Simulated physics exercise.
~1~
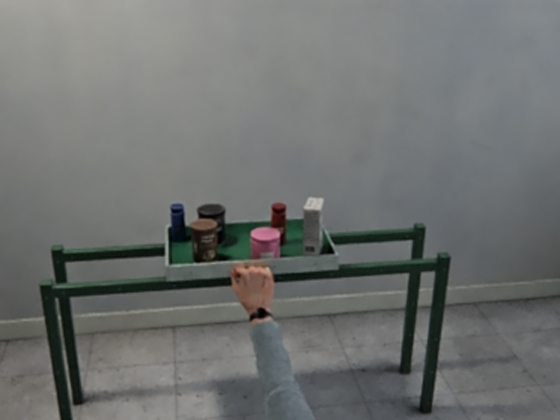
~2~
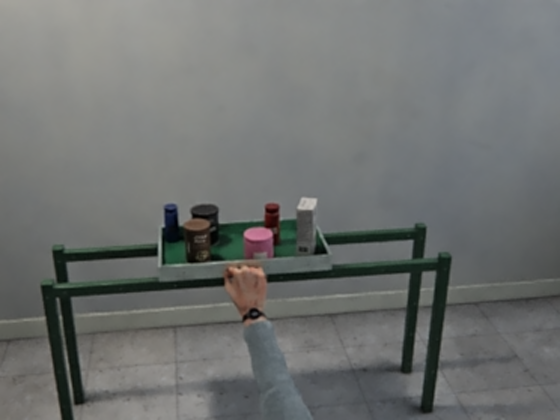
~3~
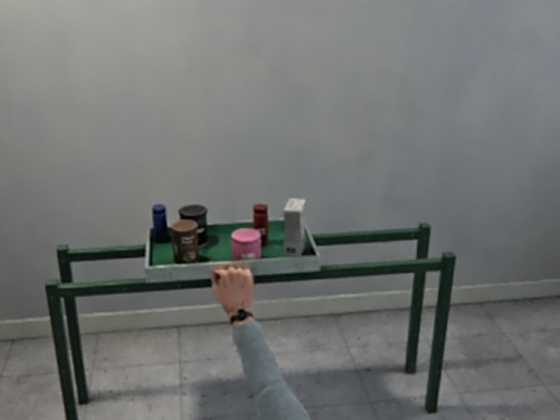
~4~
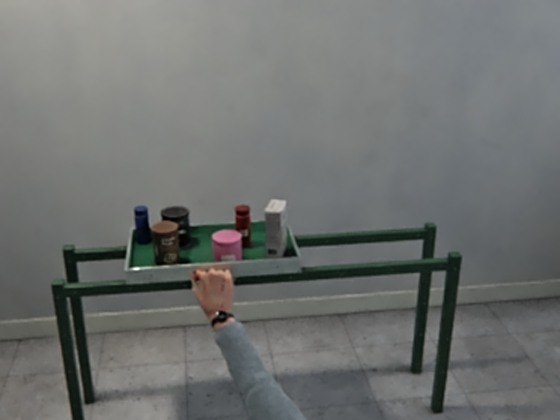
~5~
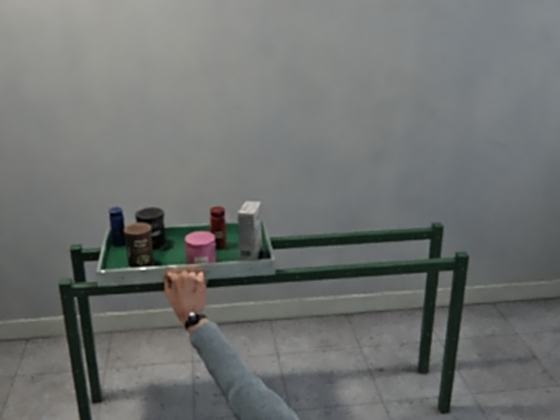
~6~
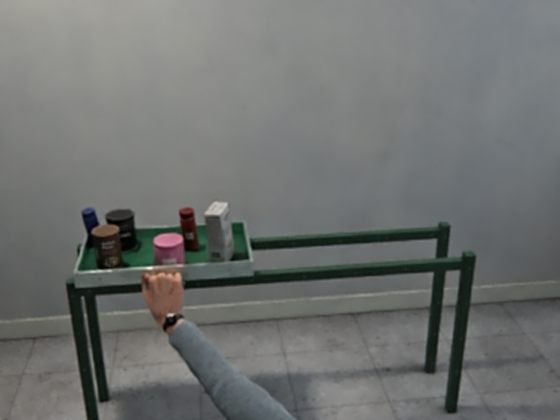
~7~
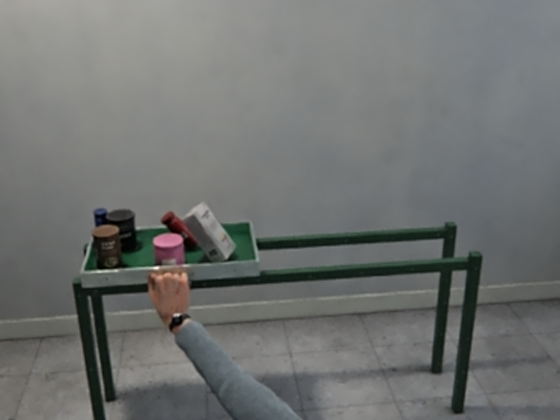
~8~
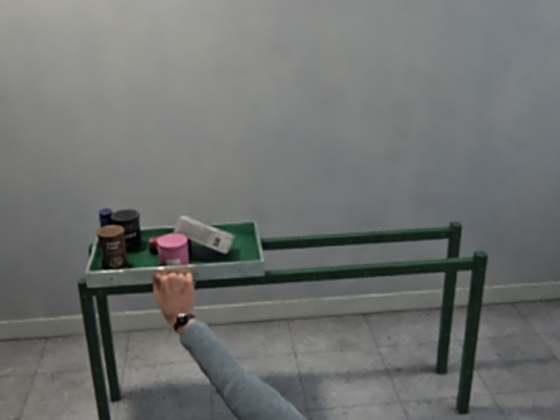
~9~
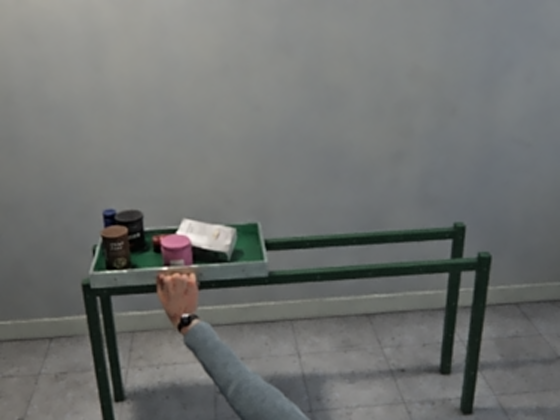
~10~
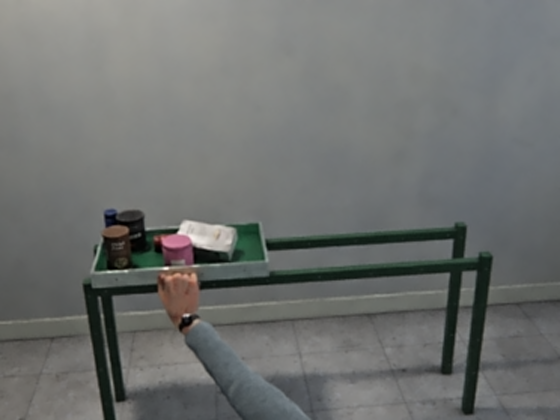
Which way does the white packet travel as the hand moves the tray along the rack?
The white packet travels to the left along with the tray.
